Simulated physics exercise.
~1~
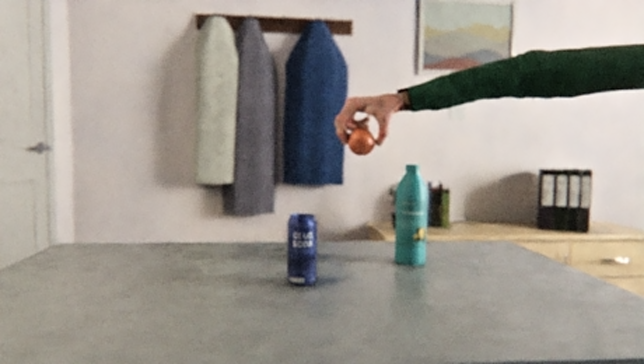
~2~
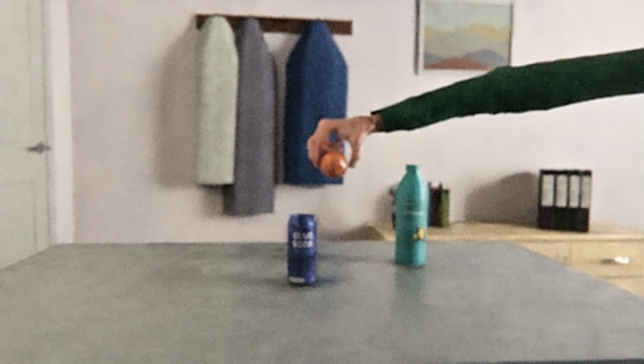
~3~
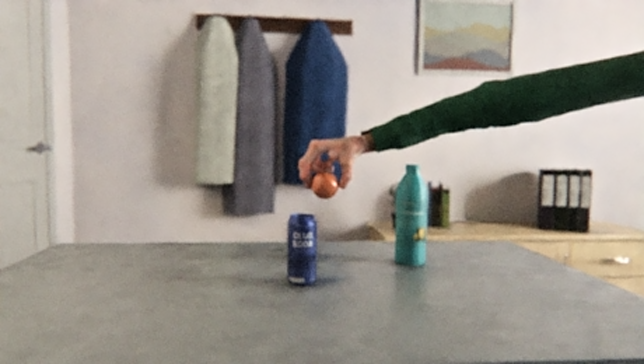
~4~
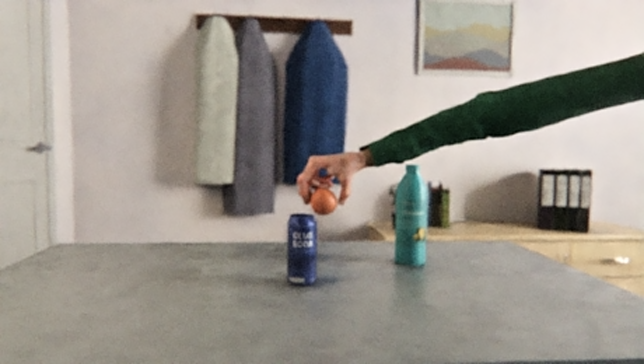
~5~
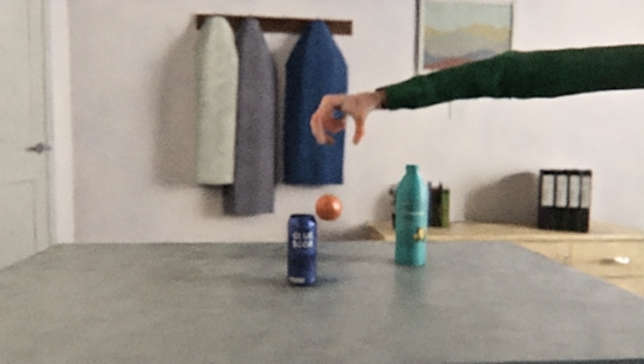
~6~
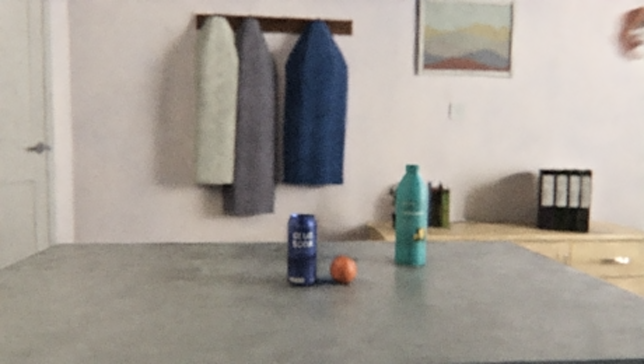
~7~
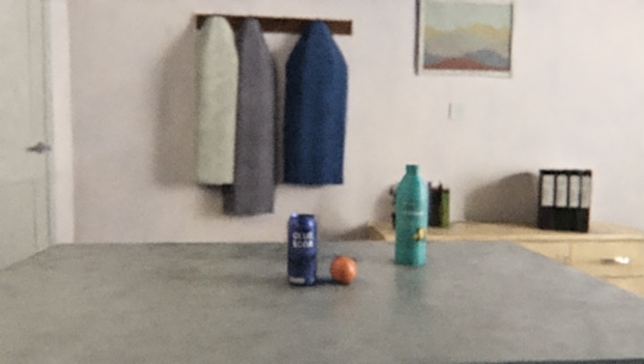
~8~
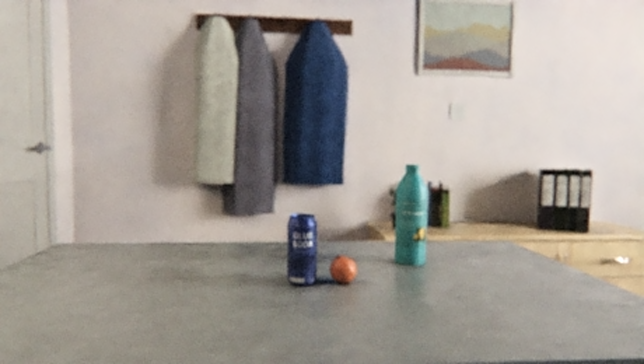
The footage shows a hand in a green sleeve lowering an orange tomato toward the top of a blue can on a grey table, near a turquoise bottle. The hand lets go and withdraws, and the tomato drops to rest beside the can, which stays upright like the bottle.
